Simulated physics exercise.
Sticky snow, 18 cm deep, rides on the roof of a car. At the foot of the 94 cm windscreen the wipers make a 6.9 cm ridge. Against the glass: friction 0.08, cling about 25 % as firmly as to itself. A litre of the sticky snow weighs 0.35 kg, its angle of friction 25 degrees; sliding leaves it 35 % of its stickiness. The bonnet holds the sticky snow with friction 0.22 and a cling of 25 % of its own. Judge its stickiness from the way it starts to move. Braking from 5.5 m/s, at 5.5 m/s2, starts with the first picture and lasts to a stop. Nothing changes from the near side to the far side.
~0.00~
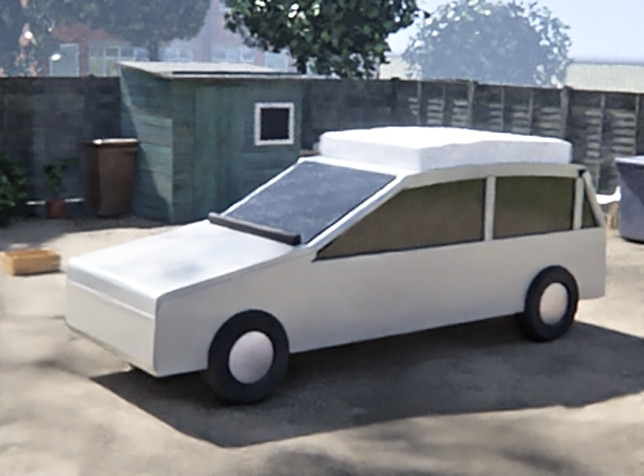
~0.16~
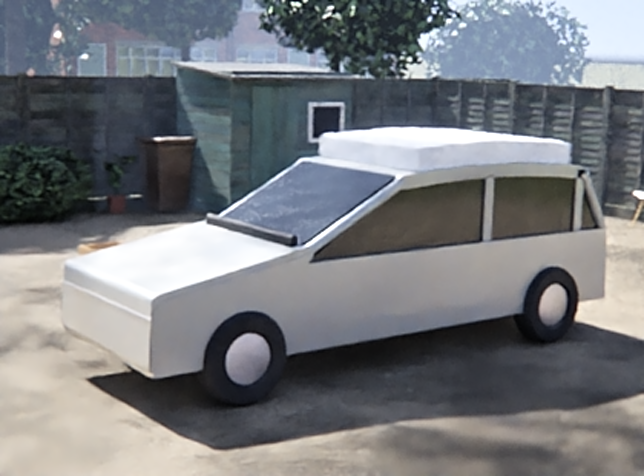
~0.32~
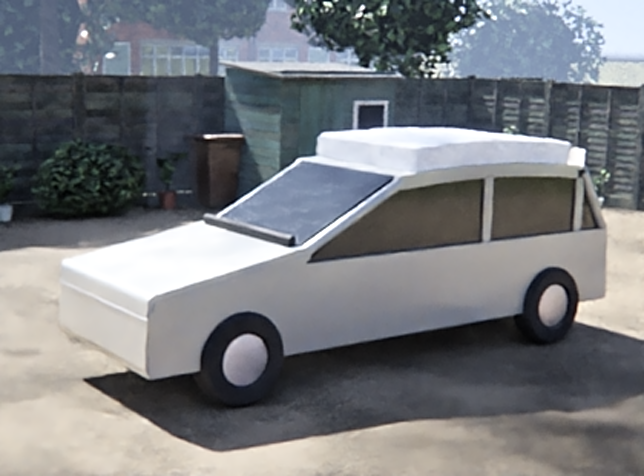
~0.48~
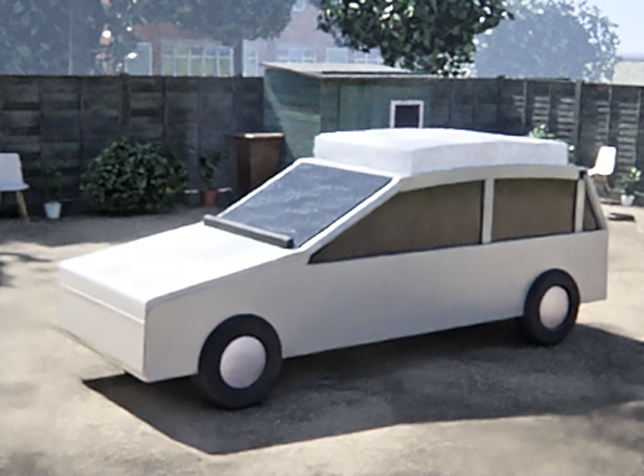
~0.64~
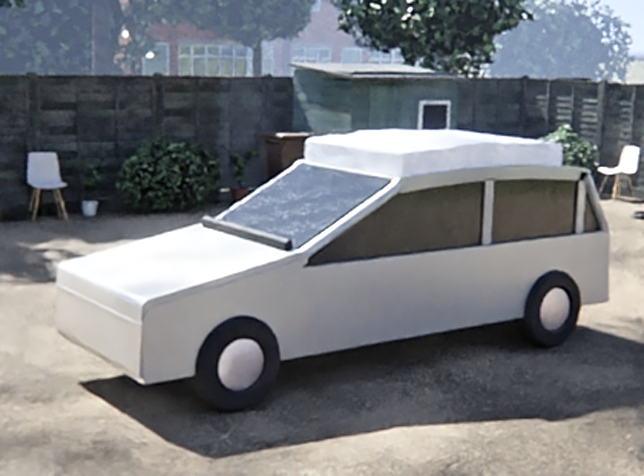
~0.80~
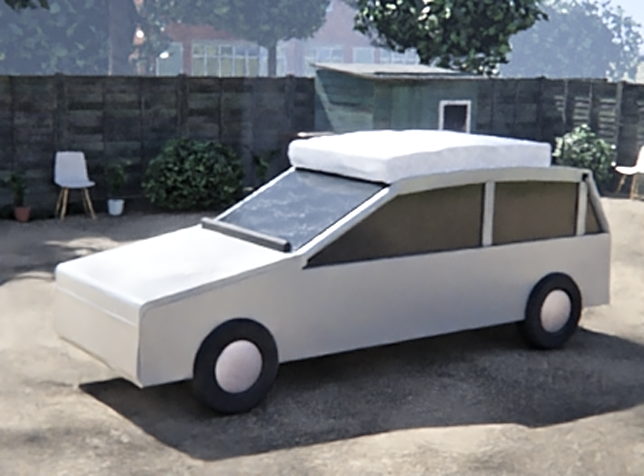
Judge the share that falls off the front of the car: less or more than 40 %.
Expect less than 40 %.
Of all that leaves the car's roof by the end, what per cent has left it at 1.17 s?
About 50 %.
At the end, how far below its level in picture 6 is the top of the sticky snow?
Roughly 5 cm.
By 1.17 s, 59 % of the snow is on the roof, 38 % on the glass, 3 % on the bonnet and none has gone off the nose.
By 1.62 s, 20 % of the snow is on the roof, 50 % on the glass, 29 % on the bonnet and none has gone off the nose.
By 2.06 s, 11 % of the snow is on the roof, 46 % on the glass, 39 % on the bonnet and 4 % has gone off the nose.
By 2.50 s, 11 % of the snow is on the roof, 46 % on the glass, 40 % on the bonnet and 4 % has gone off the nose.
By 2.70 s, at the end, 11 % of the snow is on the roof, 46 % on the glass, 40 % on the bonnet and 4 % has gone off the nose.
